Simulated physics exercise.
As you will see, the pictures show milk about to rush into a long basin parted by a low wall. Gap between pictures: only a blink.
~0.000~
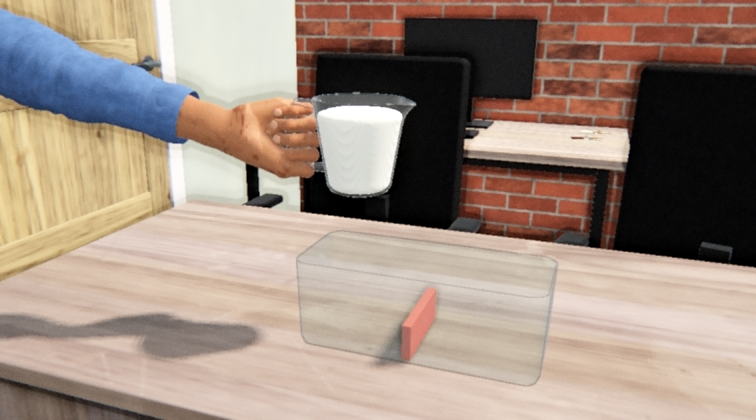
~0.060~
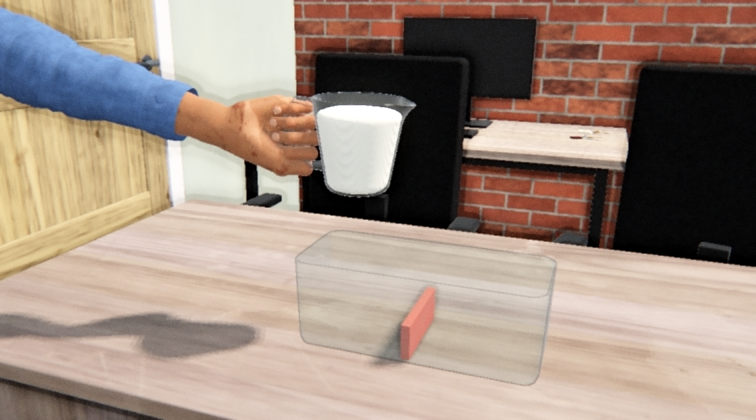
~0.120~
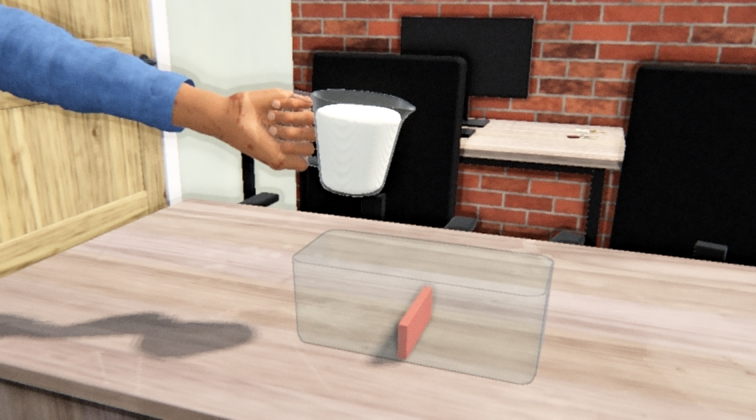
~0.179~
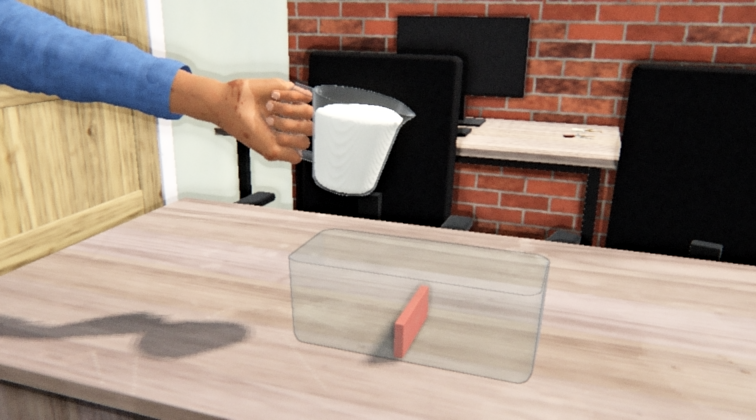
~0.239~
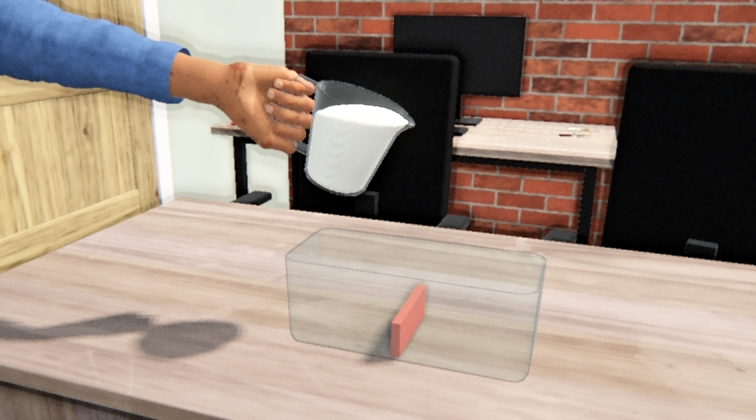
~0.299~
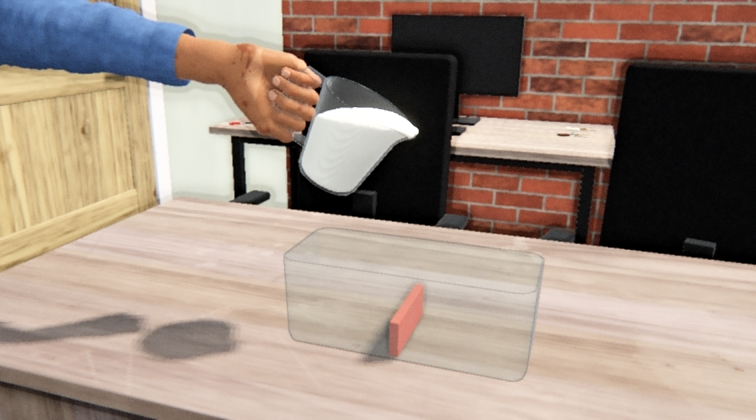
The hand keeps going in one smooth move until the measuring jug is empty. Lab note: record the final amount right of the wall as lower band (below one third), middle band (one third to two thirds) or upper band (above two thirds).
Well, the amount right of the wall passes two thirds.
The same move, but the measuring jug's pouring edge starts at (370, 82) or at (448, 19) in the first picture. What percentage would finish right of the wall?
45 %, 80 %.
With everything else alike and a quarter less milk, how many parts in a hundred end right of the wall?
Estimated share: Close to 95 per cent.
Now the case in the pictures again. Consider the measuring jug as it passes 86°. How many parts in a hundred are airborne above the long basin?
Share: Approx. 25 %.
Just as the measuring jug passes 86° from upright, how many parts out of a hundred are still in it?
Looks like roughly 50 percent is still held.
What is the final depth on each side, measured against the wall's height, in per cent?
Once it is still, the left part shows 0 per cent and the right part 60.
A moment on, the measuring jug is tipped on its side and 52 per cent is still to pour, 0 is left of the wall and 22 right of it.
Next, the measuring jug is tipped right over and 9 per cent is still to pour, 2 is left of the wall and 76 right of it.
Then the measuring jug is tipped right over and 0 per cent is still to pour, 4 is left of the wall and 94 right of it.
Later the measuring jug is tipped right over and 0 per cent is still to pour, 4 is left of the wall and 95 right of it.
In the end 4 per cent lies left of the wall, 95 right of it and 1 outside.
